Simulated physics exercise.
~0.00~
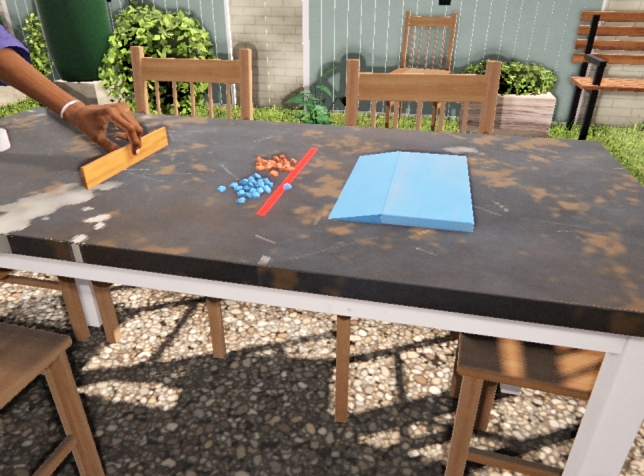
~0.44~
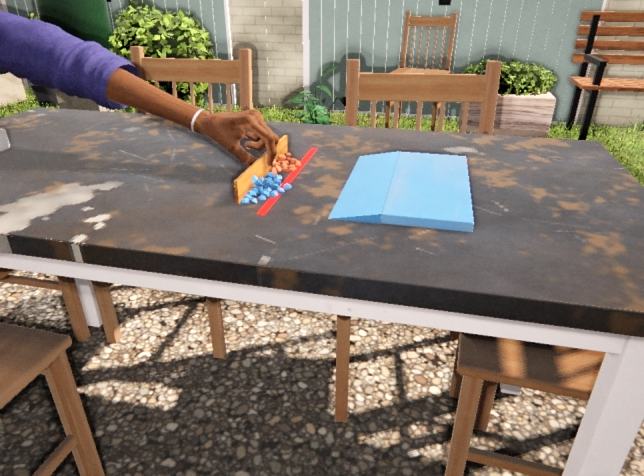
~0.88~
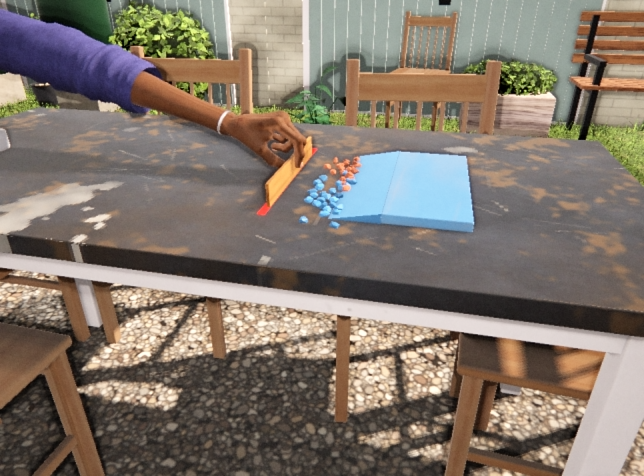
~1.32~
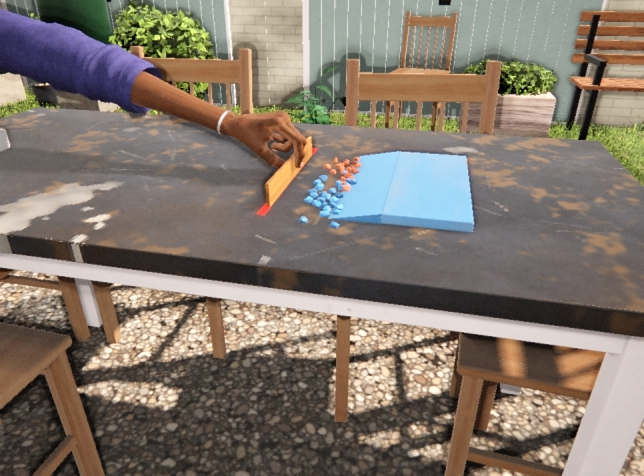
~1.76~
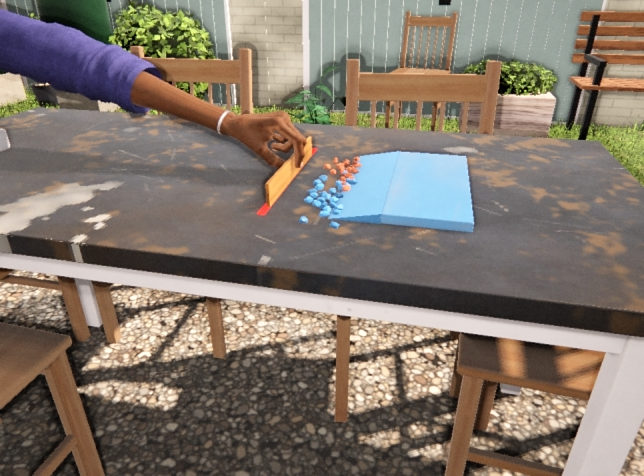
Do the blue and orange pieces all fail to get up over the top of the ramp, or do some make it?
They all fail to make it over the top. A few blue and orange pieces rest on the low part of the ramp, and most lie short of it.
